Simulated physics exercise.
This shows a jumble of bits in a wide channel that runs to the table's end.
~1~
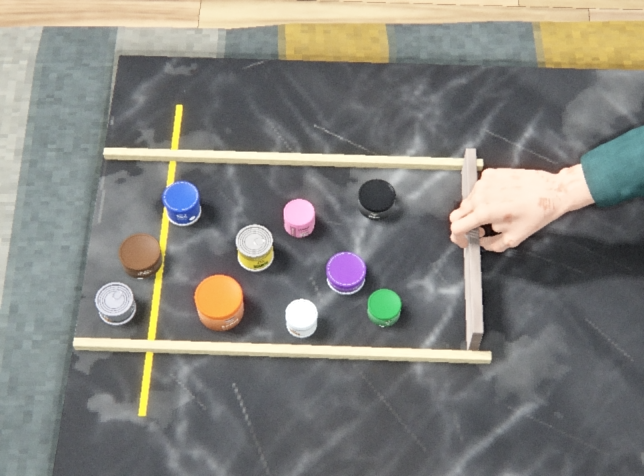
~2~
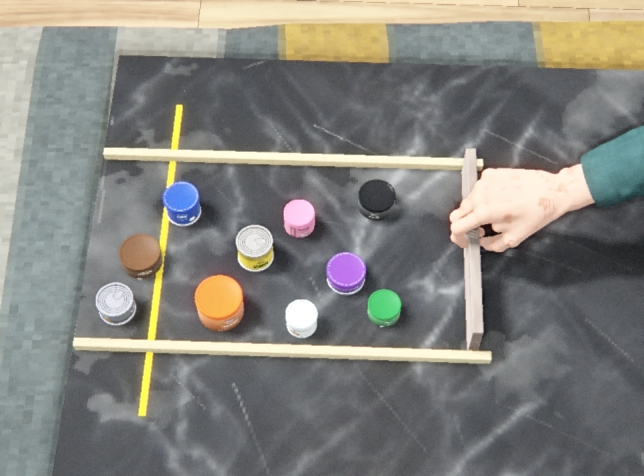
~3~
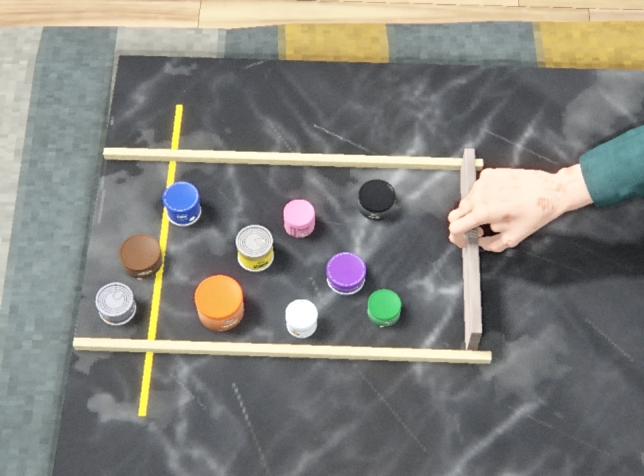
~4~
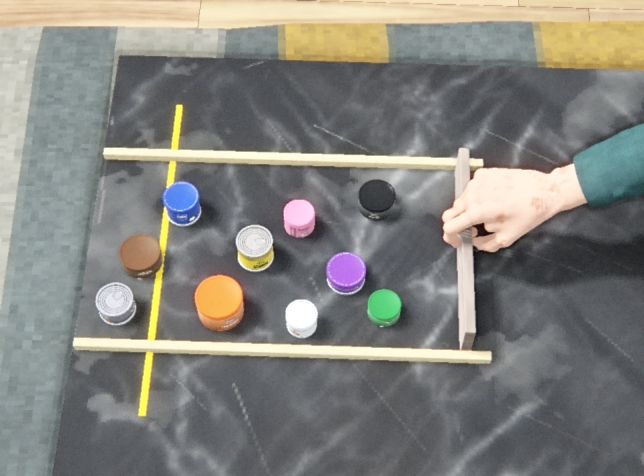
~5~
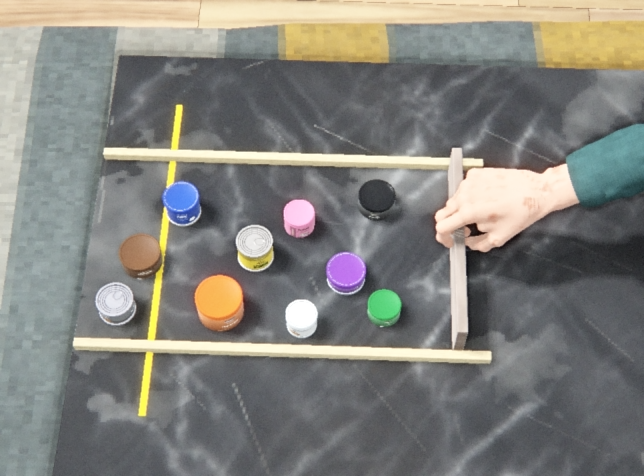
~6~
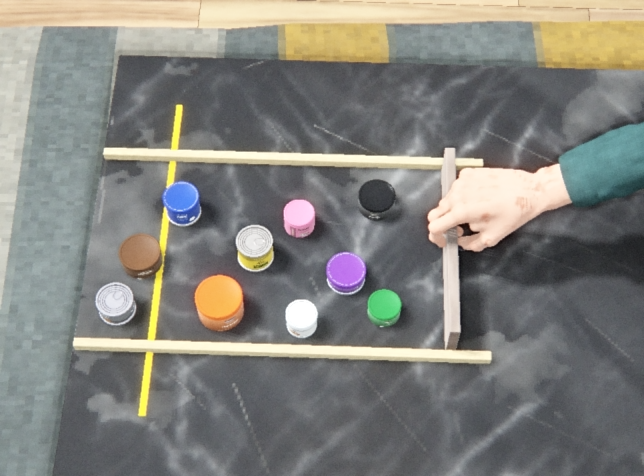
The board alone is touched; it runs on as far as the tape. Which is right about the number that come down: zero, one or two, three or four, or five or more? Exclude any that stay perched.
Band: One faller or a pair.
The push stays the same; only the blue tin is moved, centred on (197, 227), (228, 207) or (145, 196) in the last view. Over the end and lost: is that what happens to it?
Going through the places in order, it keeps its spot, it keeps its spot, and it keeps its spot.
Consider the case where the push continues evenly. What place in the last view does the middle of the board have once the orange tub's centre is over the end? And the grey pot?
Orange tub over the end: About (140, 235). Grey pot over the end: About (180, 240).
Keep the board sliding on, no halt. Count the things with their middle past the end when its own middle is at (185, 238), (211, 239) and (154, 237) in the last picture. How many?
0, 0, 1.
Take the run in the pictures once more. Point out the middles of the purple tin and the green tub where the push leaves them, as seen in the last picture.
The purple tin ends at (140, 266) and the green tub at (139, 297).
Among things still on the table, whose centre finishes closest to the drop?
Ending up nearest is the brown tub.
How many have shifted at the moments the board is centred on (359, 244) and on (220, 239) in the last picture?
The count reaches 3 first and 8 second.
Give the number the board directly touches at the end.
Contact count: 5.
Early on, none off yet; grey pot at rest near (116, 304); brown tub at rest near (141, 257); blue tin at rest near (182, 204).
Finally, the number that fall off is one or two; lost, grey pot.
